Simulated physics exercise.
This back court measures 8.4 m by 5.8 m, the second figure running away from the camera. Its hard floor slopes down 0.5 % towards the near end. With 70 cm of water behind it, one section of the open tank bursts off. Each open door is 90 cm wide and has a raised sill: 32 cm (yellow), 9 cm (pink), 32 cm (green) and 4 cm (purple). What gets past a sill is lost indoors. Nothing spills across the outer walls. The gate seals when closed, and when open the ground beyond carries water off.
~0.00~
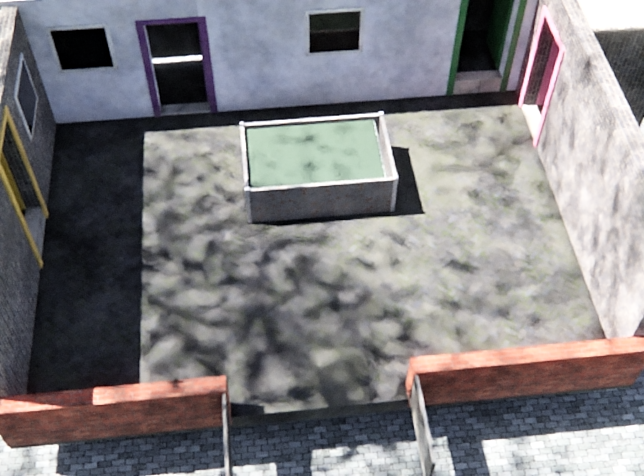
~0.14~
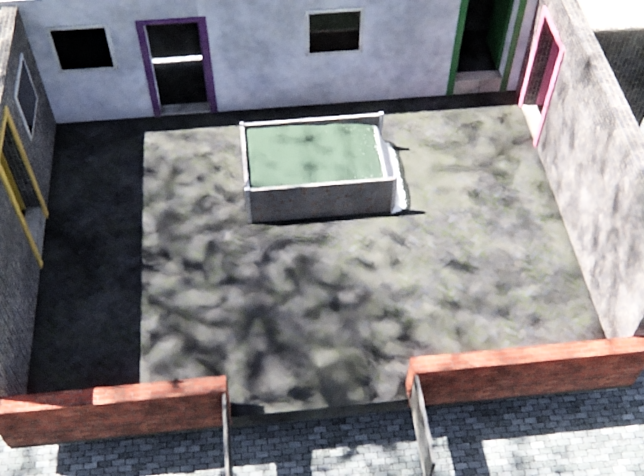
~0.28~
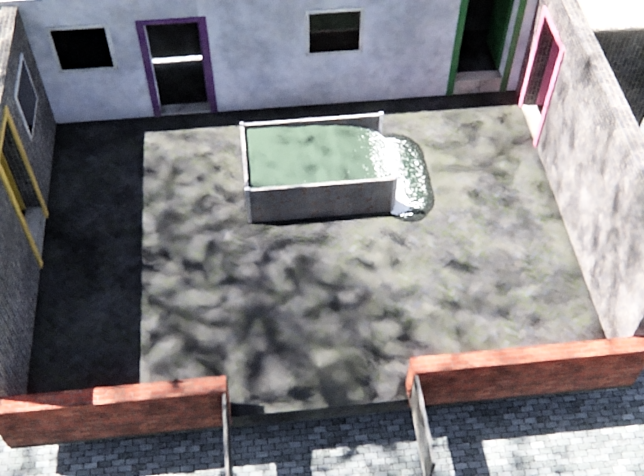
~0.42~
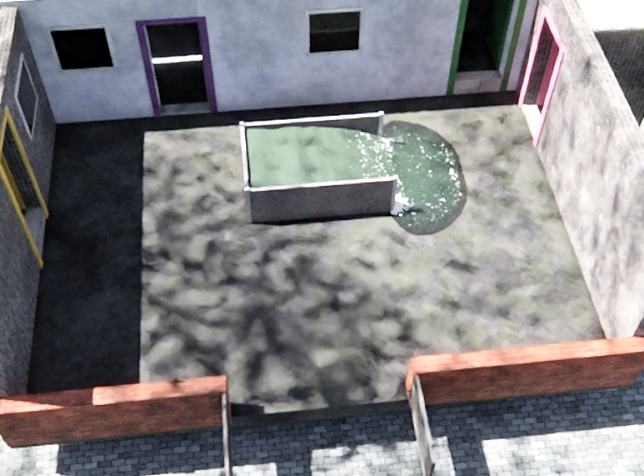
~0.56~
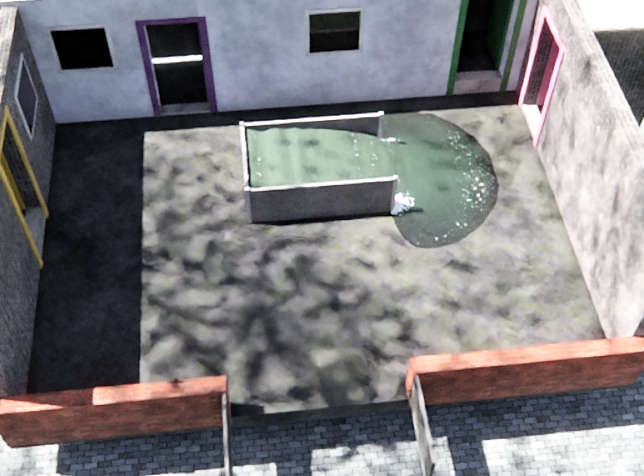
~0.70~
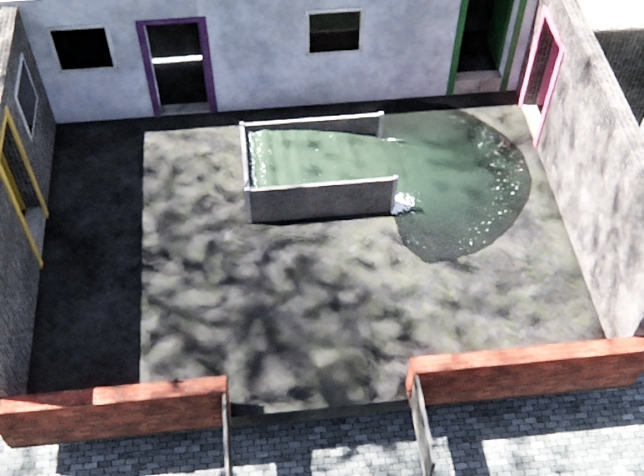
Green water bursts from the right end of an open tank and spreads across the courtyard floor.
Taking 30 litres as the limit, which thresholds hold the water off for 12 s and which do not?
Door by door: At the yellow door it does not reach the limit; at the pink door it goes over the limit; at the green door it does not reach the limit; at the purple door it stays under the limit.
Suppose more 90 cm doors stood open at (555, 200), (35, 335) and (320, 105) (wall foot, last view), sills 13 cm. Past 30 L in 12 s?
In turn: Over, not over, below.
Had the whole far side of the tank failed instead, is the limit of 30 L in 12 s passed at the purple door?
Then: Purple over.
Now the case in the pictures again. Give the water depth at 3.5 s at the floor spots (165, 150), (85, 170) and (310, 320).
In that order: 0, 0 and 0 cm.
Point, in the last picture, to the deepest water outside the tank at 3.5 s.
Near (606, 364).
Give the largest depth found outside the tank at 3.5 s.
Roughly 28 cm.
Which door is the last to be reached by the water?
It is the yellow one.
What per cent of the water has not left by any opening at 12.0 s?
Roughly 82 in a hundred.
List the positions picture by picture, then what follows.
The first frame shows still water, 70 cm deep, in the open tank at (317, 154).
In the second frame, water pours out at (384, 168) and has run 0.8 m, to (395, 213); typically 9 cm deep outside, 70 cm at the open tank's back.
In the third frame, the front is at (414, 218), 1.0 m from the gap at (384, 169); 1.0 m2 of floor is under water; 70 cm left at the back of the open tank.
In the fourth frame, water pours out at (384, 170) and has run 1.4 m, to (456, 211); typically 9 cm deep outside, 70 cm at the open tank's back.
In the fifth frame, the front is at (481, 150), 1.9 m from the gap at (384, 171); 4.1 m2 of floor is under water; 67 cm left at the back of the open tank.
In the sixth frame, water pours out at (384, 171) and has run 2.4 m, to (526, 181); typically 5 cm deep outside, 60 cm at the open tank's back.
After 1.4 s water covers 20 % of the floor and is deepest (34 cm) near (537, 172); yellow door not reached, pink door 21 cm at the sill, 21 L in, green door 9 cm at the sill, 0 L in, purple door not reached.
After 2.2 s water covers 25 % of the floor and is deepest (36 cm) near (511, 100); yellow door not reached, pink door 29 cm at the sill, 99 L in, green door 21 cm at the sill, 0 L in, purple door not reached.
After 3.5 s water covers 30 % of the floor and is deepest (28 cm) near (606, 364); yellow door not reached, pink door 21 cm at the sill, 234 L in, green door 18 cm at the sill, 0 L in, purple door not reached.
After 7.0 s water covers 75 % of the floor and is deepest (13 cm) near (570, 368); yellow door not reached, pink door 7 cm at the sill, 280 L in, green door 7 cm at the sill, 0 L in, purple door 4 cm at the sill, 0 L in.
After 12.0 s water covers 95 % of the floor and is deepest (8 cm) near (40, 282); yellow door 7 cm at the sill, 0 L in, pink door 3 cm at the sill, 280 L in, green door 3 cm at the sill, 0 L in, purple door 2 cm at the sill, 0 L in.
